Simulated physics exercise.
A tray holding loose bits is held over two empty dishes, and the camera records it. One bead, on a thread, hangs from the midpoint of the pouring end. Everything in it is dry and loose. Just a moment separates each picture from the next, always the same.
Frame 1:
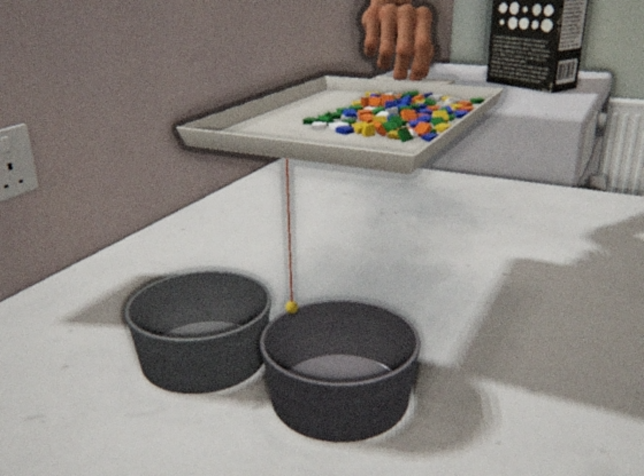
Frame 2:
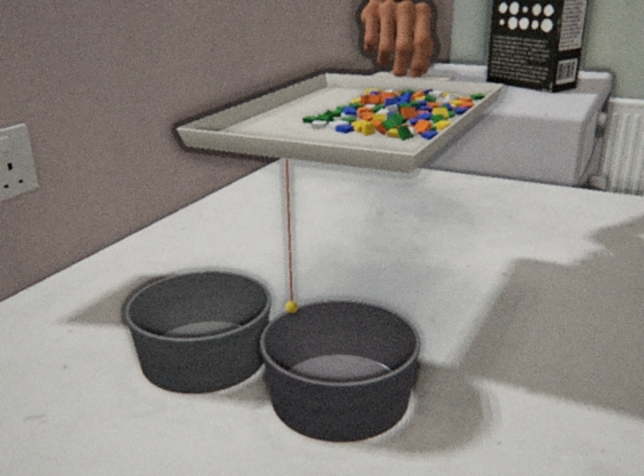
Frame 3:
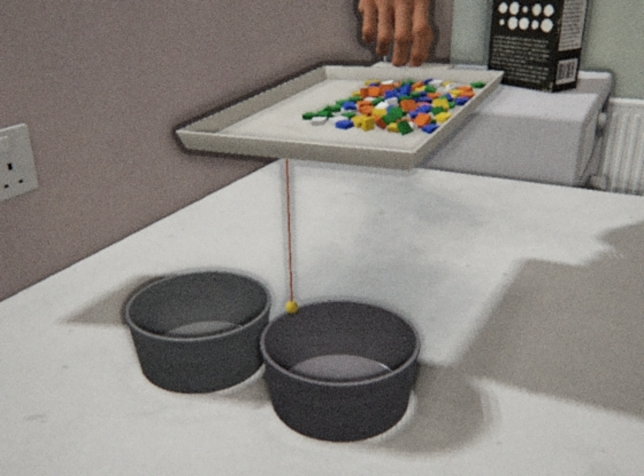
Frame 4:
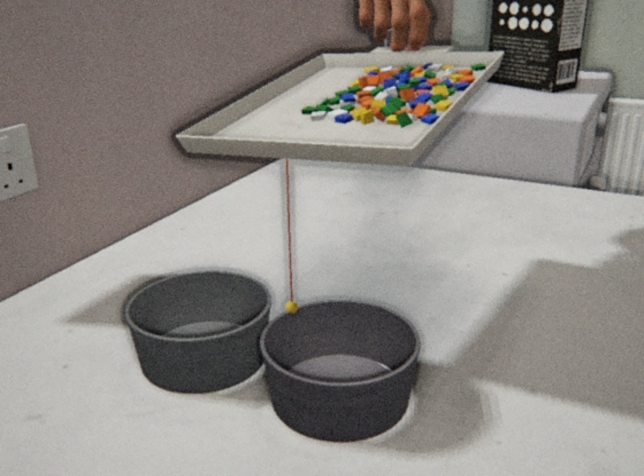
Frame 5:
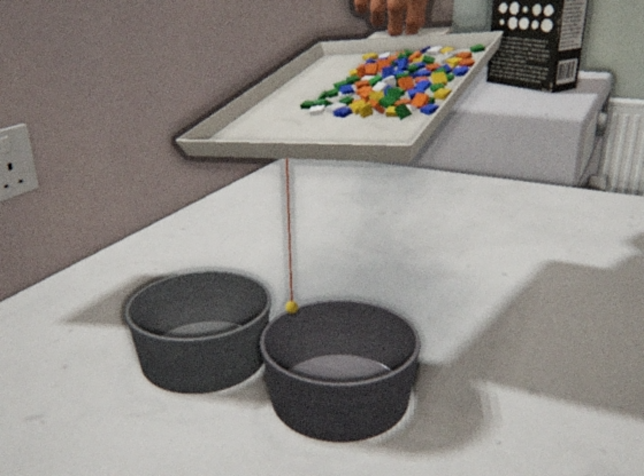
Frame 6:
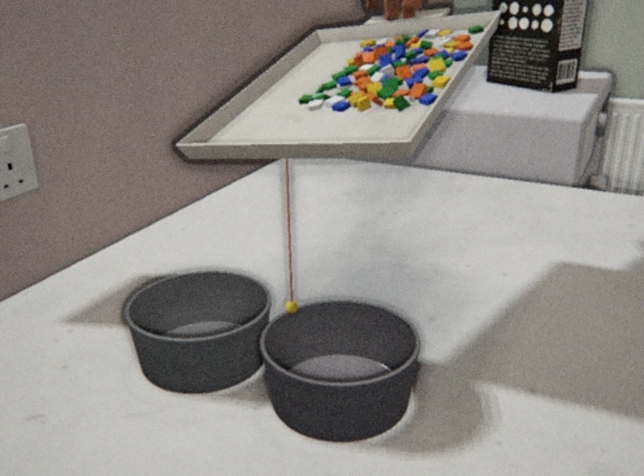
Tray of colourful mosaic tiles tilting gradually, its far end rising beside a hand, above two empty dark dishes on a white table.
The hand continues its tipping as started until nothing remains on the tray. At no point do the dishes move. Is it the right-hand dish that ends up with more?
The dish on the left is going to receive more.
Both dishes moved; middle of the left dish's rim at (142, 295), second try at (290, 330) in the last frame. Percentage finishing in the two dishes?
Roughly 60 %, then roughly 20 %.
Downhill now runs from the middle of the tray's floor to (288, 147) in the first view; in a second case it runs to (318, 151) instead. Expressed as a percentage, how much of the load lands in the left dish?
About 30 and 0 percent.
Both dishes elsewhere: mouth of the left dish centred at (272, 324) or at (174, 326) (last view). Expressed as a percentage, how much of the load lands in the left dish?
It comes to near 40 per cent the first time and near 80 per cent the second time.
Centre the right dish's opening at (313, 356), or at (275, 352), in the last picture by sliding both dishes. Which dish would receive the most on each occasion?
Try 1 - the dish at left; try 2 - the dish at left.
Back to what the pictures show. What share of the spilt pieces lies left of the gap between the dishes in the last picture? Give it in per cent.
Roughly 70 percent.
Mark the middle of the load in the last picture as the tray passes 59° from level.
Look close to (236, 139) in the last picture.
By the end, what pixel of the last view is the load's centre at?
About (203, 356).
Soon after the last picture, tray tipped steeply; nearly all on the tray; a small part in the air.
A little later, tray tipped right over; about a quarter on the tray; about half in the left dish; a small part outside both; about a quarter in the air.
Later still, tray tipped past a quarter turn; most in the left dish; a small part outside both.
At rest, tray tipped past a quarter turn; none in the right dish; most in the left dish; a small part outside both.
